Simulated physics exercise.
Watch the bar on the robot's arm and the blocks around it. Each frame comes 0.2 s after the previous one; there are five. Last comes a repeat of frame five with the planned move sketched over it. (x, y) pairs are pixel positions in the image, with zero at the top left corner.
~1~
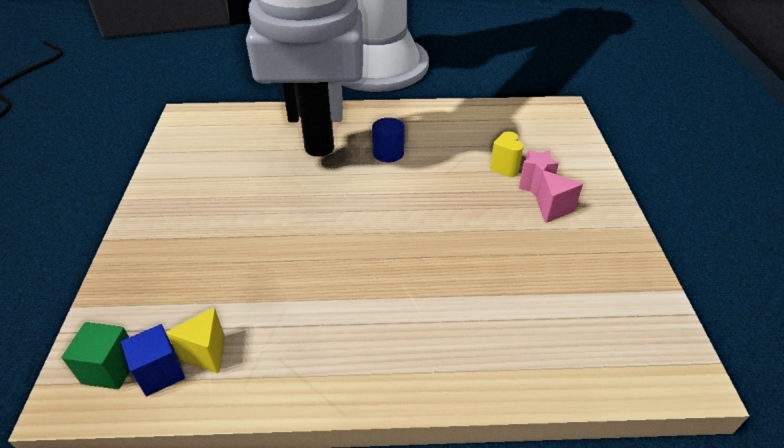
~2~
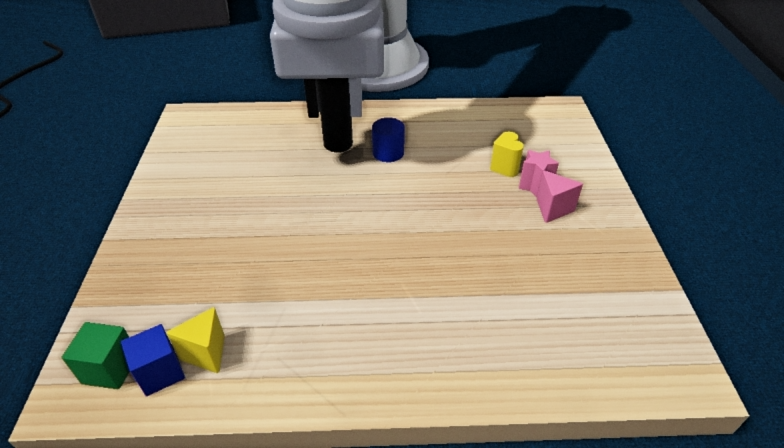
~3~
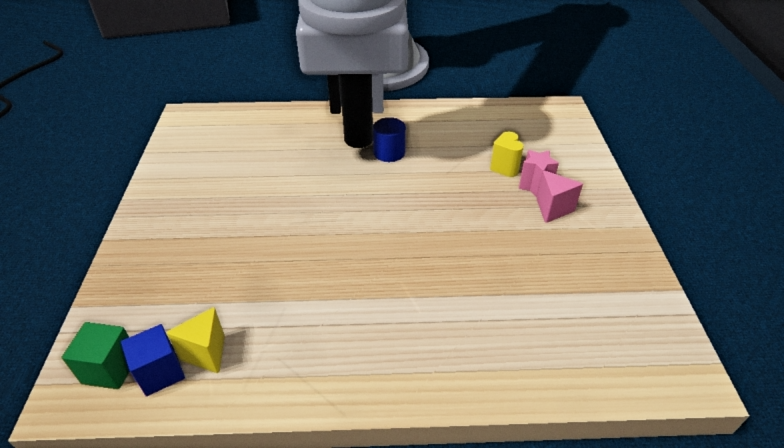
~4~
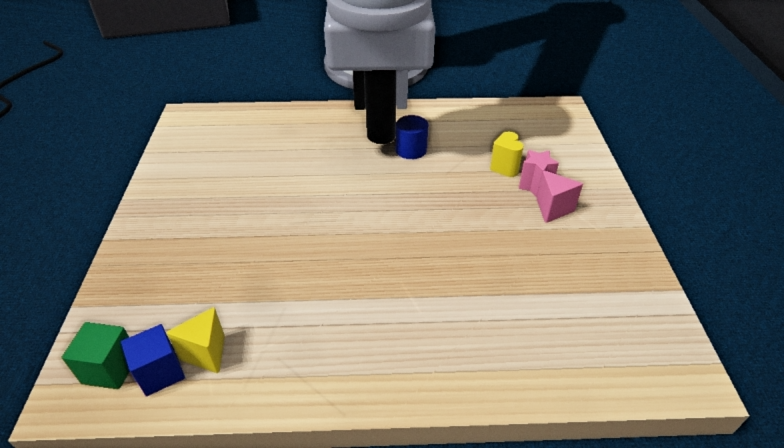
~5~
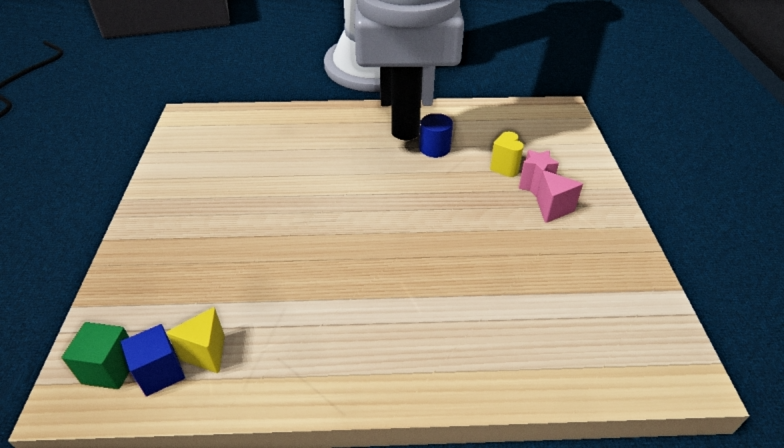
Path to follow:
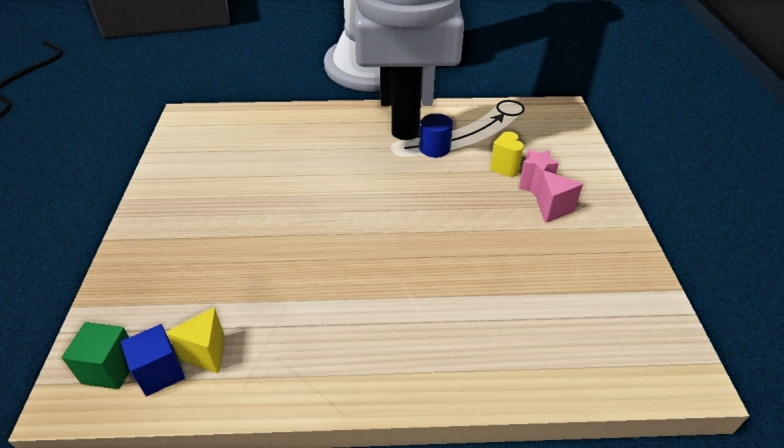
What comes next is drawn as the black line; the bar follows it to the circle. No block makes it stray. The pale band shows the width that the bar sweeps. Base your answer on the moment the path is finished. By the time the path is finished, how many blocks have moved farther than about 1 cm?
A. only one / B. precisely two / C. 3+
Correct choice: A.
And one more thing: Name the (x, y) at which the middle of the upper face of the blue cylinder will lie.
Its top centre lands on (498, 120).
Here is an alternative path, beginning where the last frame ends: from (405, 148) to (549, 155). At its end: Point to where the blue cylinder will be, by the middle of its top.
I expect it at (565, 113).
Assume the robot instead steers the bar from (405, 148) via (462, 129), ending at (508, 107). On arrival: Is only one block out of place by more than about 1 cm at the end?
In short: Yes.
Path on the board, from (405, 148) by way of (450, 141) and (486, 127) to (511, 108).
The first path, step by step. One third of the way, bar at (451, 125); blue cylinder at (482, 121).
Two thirds of the way, bar at (489, 111); blue cylinder at (498, 120).
At the end, bar at (513, 93); blue cylinder at (498, 120); yellow heart in place.
